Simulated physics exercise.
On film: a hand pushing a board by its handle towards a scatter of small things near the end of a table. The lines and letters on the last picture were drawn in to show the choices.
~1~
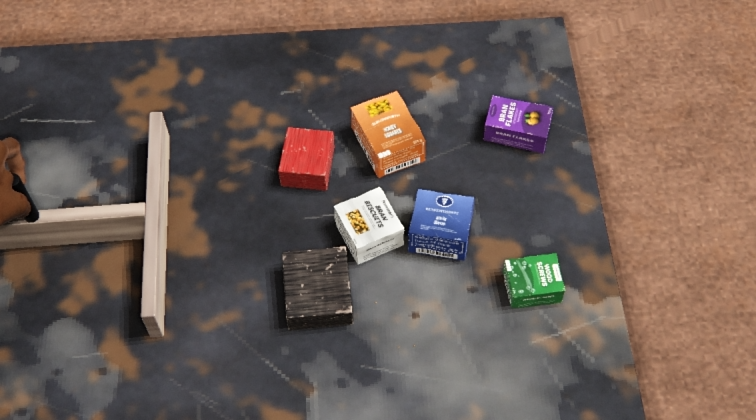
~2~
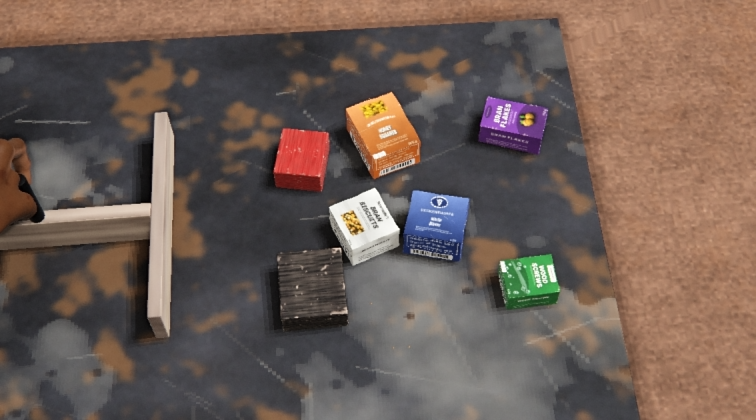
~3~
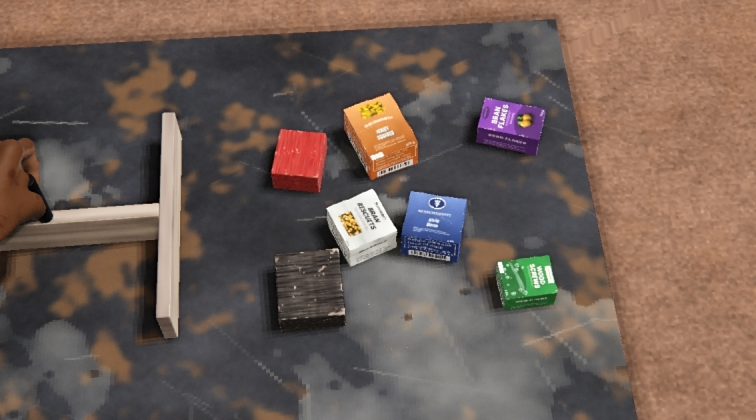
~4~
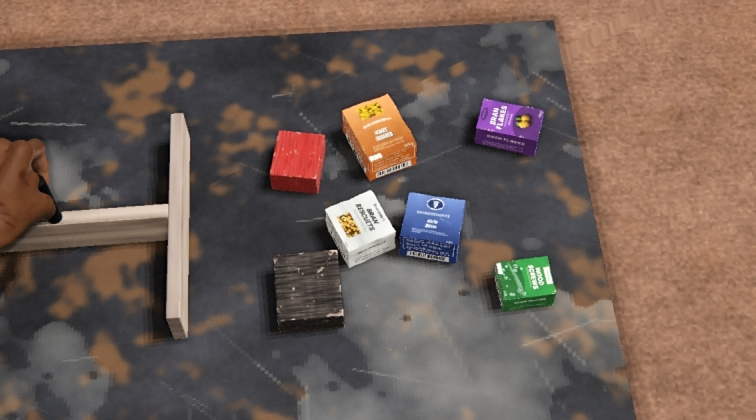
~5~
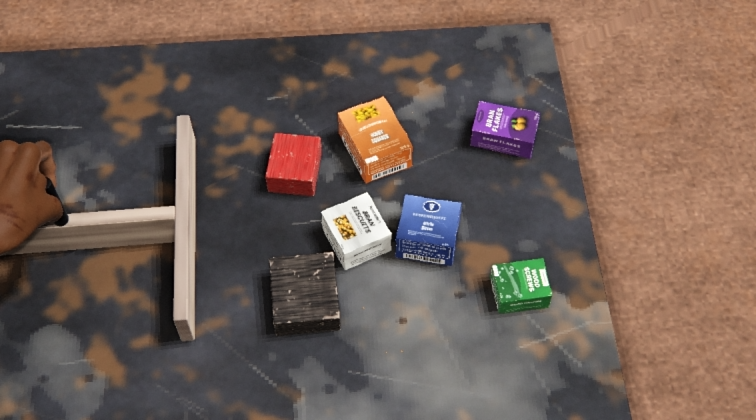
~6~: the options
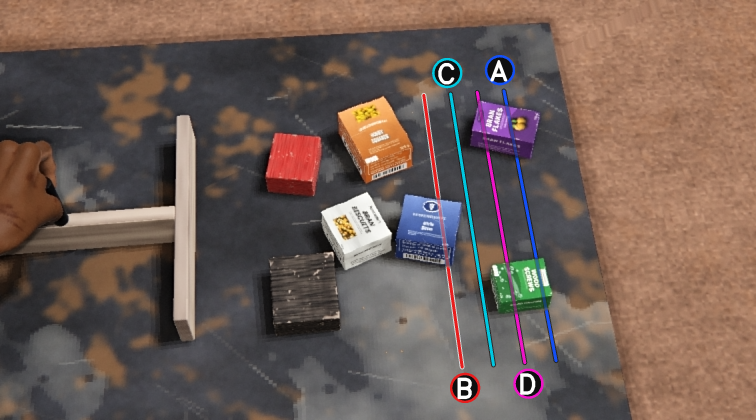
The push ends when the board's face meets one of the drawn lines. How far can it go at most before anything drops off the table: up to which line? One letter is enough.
The farthest safe stop is B.
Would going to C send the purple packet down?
Yes.
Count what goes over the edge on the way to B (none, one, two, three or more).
In all, none.
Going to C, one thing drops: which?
The purple packet goes over.
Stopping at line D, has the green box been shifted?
Yes.
On the marked copy, A at (528, 215); B at (441, 220); C at (470, 219); D at (499, 217).
Taking B. A third of the way, board (276, 205); black block (322, 293); red block (306, 163).
Two thirds of the way, board (370, 200); blue box (463, 225); orange box (442, 139).
When it is over, board (437, 196); purple packet (558, 118); green box (545, 286); nothing has fallen.
As for the rest, A drops the blue box, purple packet, green box and orange box; C drops the purple packet; D drops the purple packet.
